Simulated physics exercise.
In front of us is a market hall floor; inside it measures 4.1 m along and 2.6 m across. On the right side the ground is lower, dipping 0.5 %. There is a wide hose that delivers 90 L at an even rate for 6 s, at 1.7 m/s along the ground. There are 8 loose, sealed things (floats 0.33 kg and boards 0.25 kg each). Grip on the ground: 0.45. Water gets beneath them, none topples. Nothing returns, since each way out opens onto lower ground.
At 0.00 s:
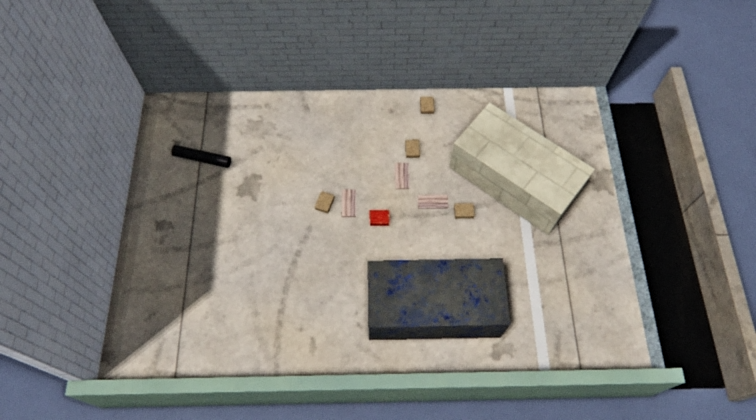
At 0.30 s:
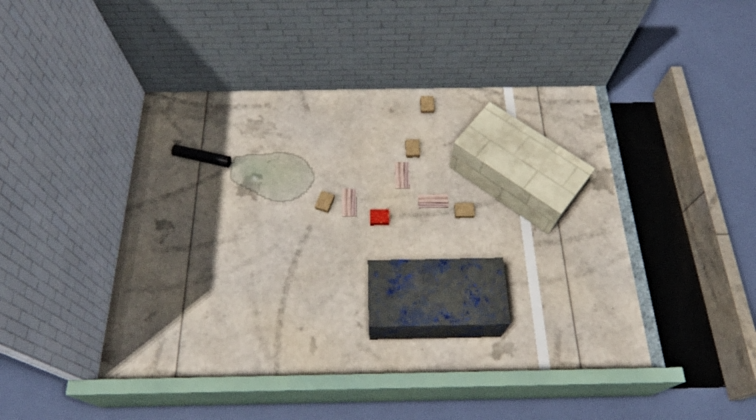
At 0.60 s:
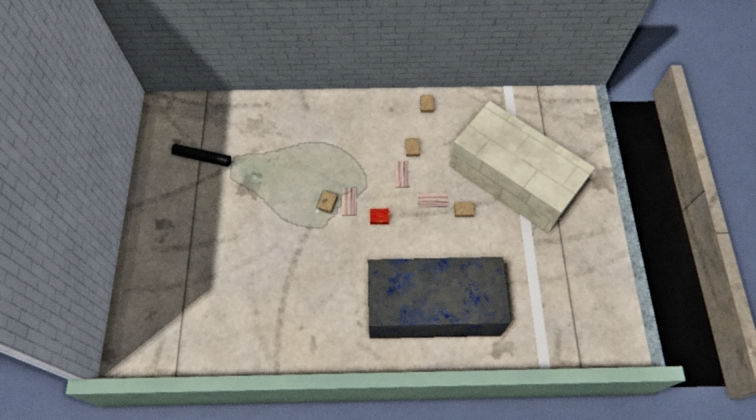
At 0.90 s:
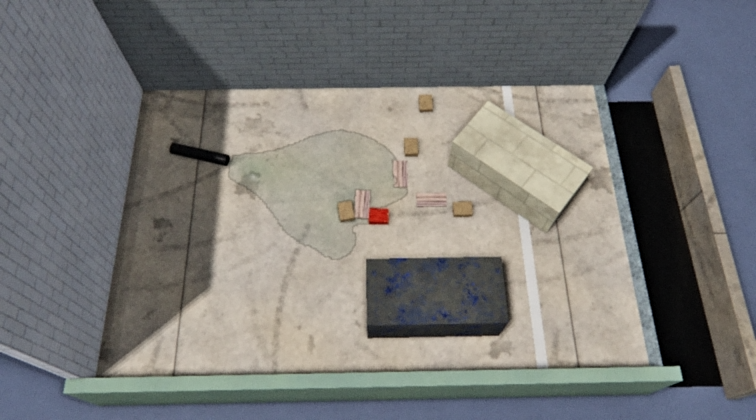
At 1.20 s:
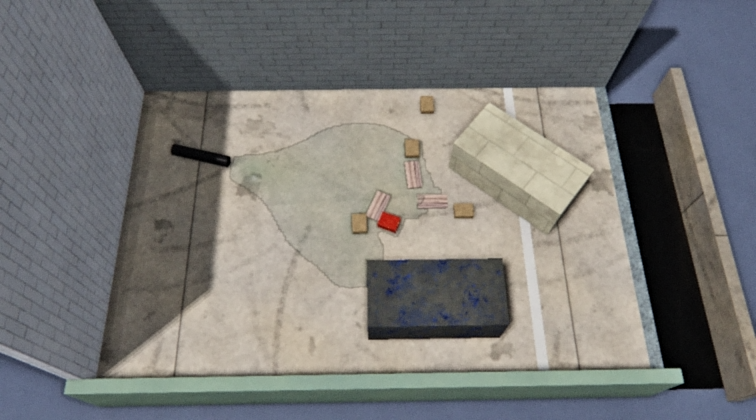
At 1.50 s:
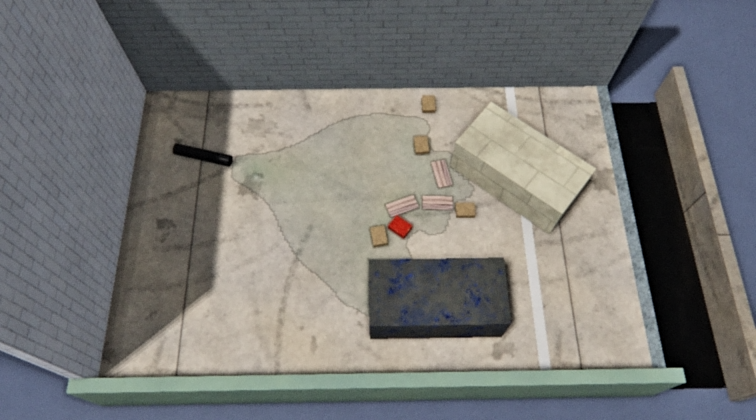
A large pale, stained floor with grey brick walls at the back and left and a low green edge in front is seen from high above by a camera that stays practically still. A dark block, a cream block, small tan pieces, striped boards and a red piece lie right of a black hose. Clear water spreads rightward from the hose, shifting and turning the nearer boards, a tan piece and the red one.
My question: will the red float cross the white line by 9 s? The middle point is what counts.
Note: Red float goes beyond it.
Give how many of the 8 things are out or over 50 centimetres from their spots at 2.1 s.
At that time I count 3.
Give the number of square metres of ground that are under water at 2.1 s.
Wet: Near 2.5 m2.
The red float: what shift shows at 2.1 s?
50 cm, give or take.
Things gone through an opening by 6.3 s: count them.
It comes to 2.
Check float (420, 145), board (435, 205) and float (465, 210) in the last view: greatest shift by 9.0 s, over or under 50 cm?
Above the mark, above the mark, above the mark.
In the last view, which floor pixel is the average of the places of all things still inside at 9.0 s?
I'd put it close to (567, 226) in the last view.
After 2.1 s the red float is near (432, 240), 0.5 m from its start, aground; 0 of 8 are over the mark; 4 afloat.
After 4.0 s the red float is near (575, 277), 1.6 m from its start, afloat; 5 of 8 are over the mark; 3 afloat.
After 6.3 s the red float is near (629, 300), 2.0 m from its start, aground; 7 of 8 are over the mark; 2 afloat.
After 9.0 s the red float is near (641, 296), 2.1 m from its start, aground; 7 of 8 are over the mark; 1 afloat.
